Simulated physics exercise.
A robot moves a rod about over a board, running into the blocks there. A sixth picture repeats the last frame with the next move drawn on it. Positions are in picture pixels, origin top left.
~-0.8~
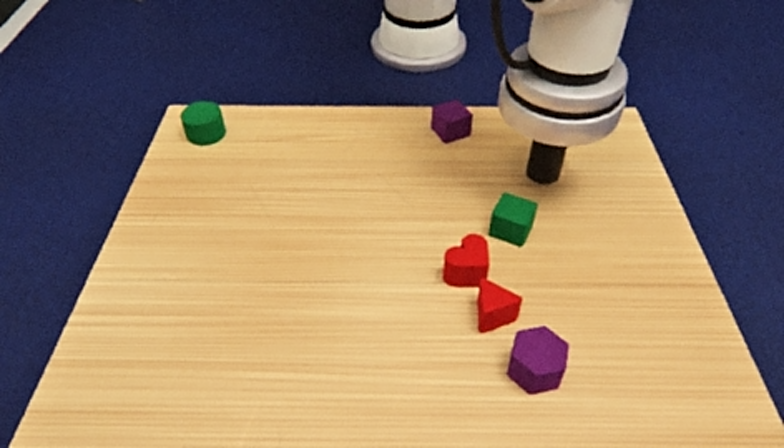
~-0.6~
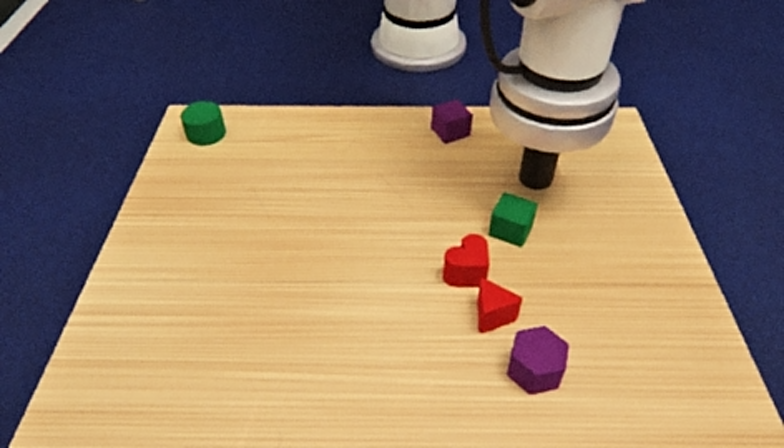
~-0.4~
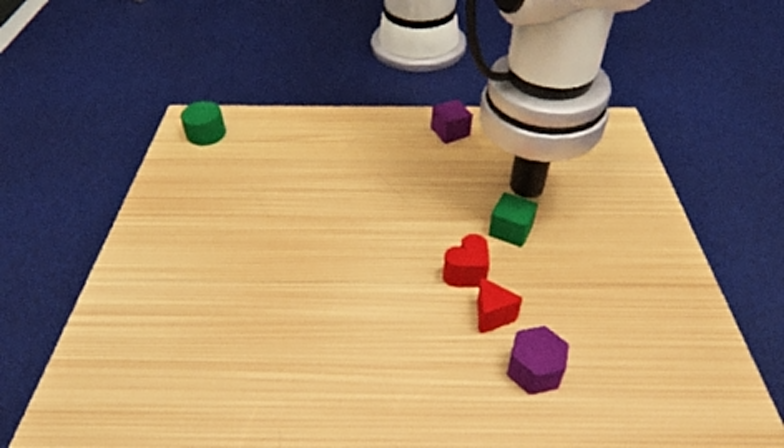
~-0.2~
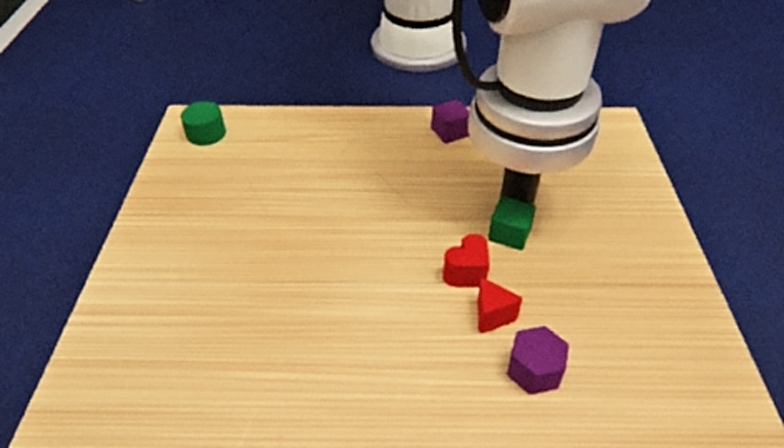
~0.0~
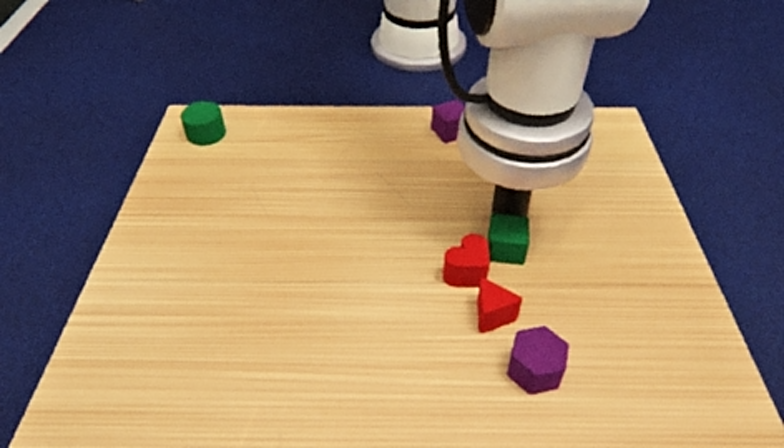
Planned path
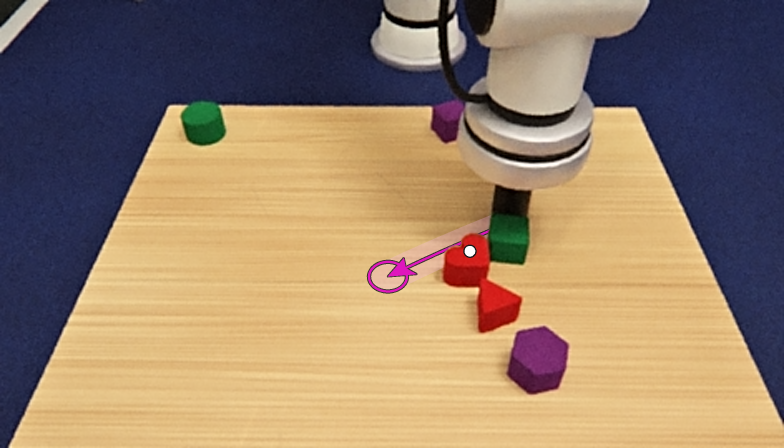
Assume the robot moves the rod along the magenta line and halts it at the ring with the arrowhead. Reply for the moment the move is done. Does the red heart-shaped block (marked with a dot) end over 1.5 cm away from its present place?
I expect not.
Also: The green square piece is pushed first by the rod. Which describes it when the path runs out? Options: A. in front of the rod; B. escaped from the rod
Correct choice: B.
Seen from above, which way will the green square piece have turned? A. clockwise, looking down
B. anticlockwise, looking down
Correct choice: B.
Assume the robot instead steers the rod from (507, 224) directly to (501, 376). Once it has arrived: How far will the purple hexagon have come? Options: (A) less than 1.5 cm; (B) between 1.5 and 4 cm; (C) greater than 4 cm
B - between 1.5 and 4 cm.
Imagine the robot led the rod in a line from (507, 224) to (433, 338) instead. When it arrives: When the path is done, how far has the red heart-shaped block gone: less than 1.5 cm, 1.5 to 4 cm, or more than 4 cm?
The move is long, over 4 cm.
The line goes from (507, 224) to (388, 276); the dot is on the red heart-shaped block.
What follows on the original path. One third of the way, rod at (469, 229); green square piece at (507, 238), turned 30° anticlockwise.
Two thirds of the way, rod at (430, 246); green square piece at (507, 238), turned 30° anticlockwise.
At the end, rod at (388, 265); red heart-shaped block unmoved; green square piece at (507, 238), turned 30° anticlockwise.
